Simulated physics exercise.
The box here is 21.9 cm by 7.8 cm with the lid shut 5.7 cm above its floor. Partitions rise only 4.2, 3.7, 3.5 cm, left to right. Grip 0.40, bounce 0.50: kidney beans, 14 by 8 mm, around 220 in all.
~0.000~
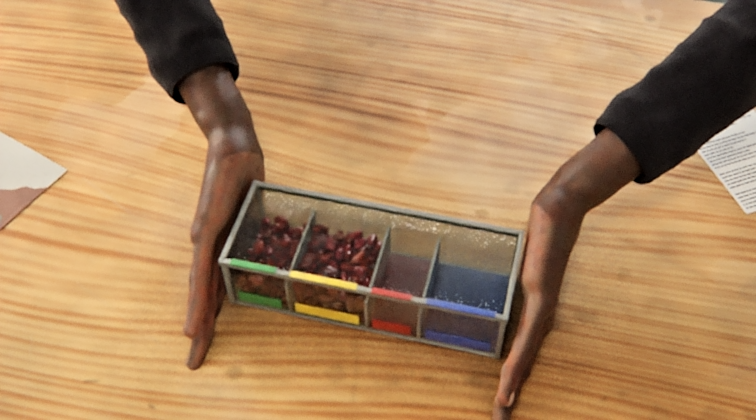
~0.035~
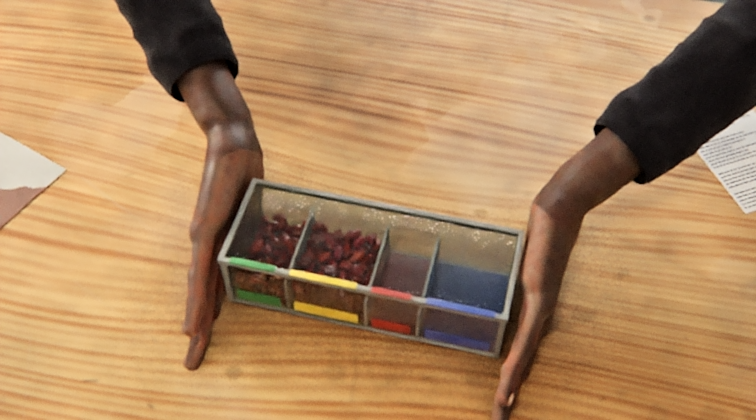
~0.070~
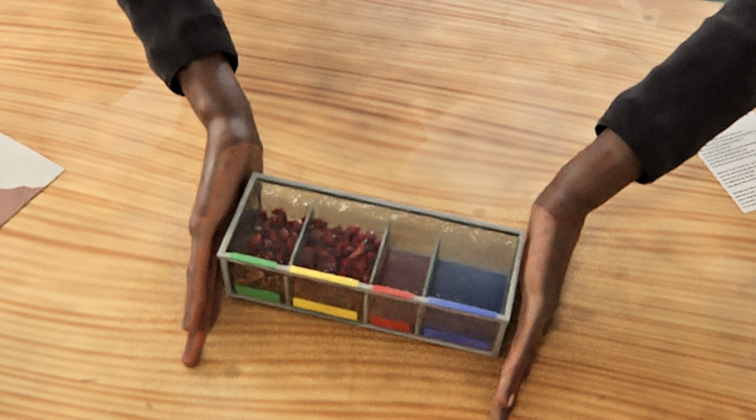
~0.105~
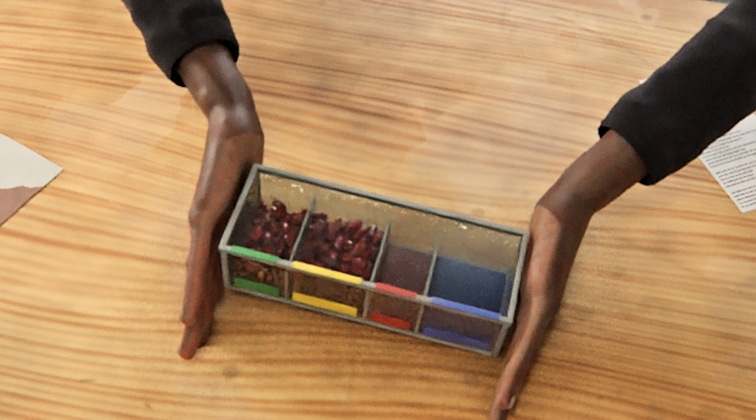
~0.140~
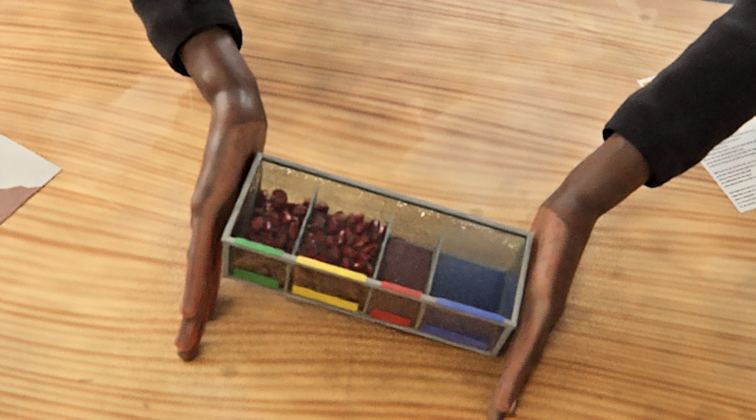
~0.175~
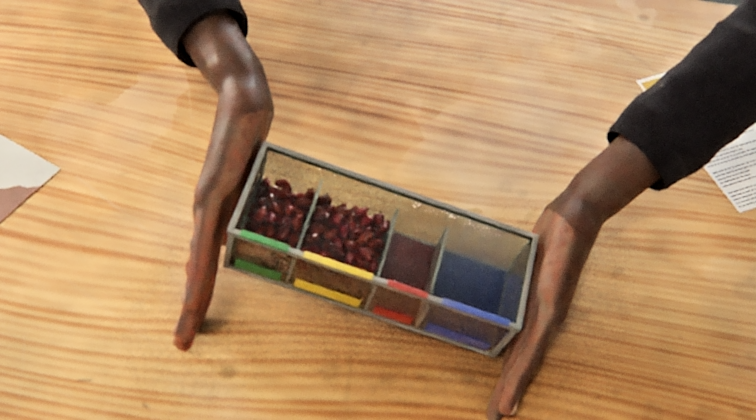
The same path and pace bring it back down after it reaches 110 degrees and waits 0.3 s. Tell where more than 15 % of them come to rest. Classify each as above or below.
Classification: Red compartment below, blue compartment above, green compartment above, yellow compartment above.
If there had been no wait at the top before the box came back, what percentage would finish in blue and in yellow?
You'd end up with blue at 40 per cent and yellow at 25 per cent.
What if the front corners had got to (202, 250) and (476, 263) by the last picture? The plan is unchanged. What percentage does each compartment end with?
In the end red holds 0 %, blue holds 0 %, green holds 45 % and yellow holds 55 %.
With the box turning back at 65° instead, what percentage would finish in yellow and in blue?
Yellow 50 %; blue 10 %.
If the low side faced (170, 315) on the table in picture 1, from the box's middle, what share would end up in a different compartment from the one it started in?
Near 10 percent, give or take.
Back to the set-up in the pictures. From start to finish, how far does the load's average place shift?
Measured shift: Some 6.0 cm.
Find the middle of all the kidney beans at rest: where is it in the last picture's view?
Roughly (362, 290).
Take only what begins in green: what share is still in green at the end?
Something like 70 in a hundred.
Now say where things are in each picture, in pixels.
Box tilt 0 degrees, front corners at (225, 260) and (503, 317); green 40 %, yellow 60 %, in the first picture.
Box tilt 1 degrees, front corners at (224, 259) and (503, 317), in the second picture.
Box tilt 3 degrees, front corners at (224, 254) and (504, 317), in the third picture.
Box tilt 6 degrees, front corners at (225, 247) and (507, 319), lowest corner right front, in the fourth picture.
Box tilt 10 degrees, front corners at (228, 238) and (511, 322), lowest corner right front, in the fifth picture.
Box tilt 15 degrees, front corners at (234, 230) and (516, 325), lowest corner right front; green 40 %, yellow 60 %. The box's pace is about 130 degrees a second, in the sixth picture.
After 1.10 s, tilt 110 degrees; red 10 %, blue 25 %, green 30 %, yellow 35 %.
After 1.71 s, tilt 60 degrees; blue 40 %, green 30 %, yellow 30 %.
After 2.38 s, tilt 0 degrees; red 5 %, blue 40 %, green 30 %, yellow 25 %.
At rest (2.7 s), red 5 %, blue 40 %, green 30 %, yellow 25 %.
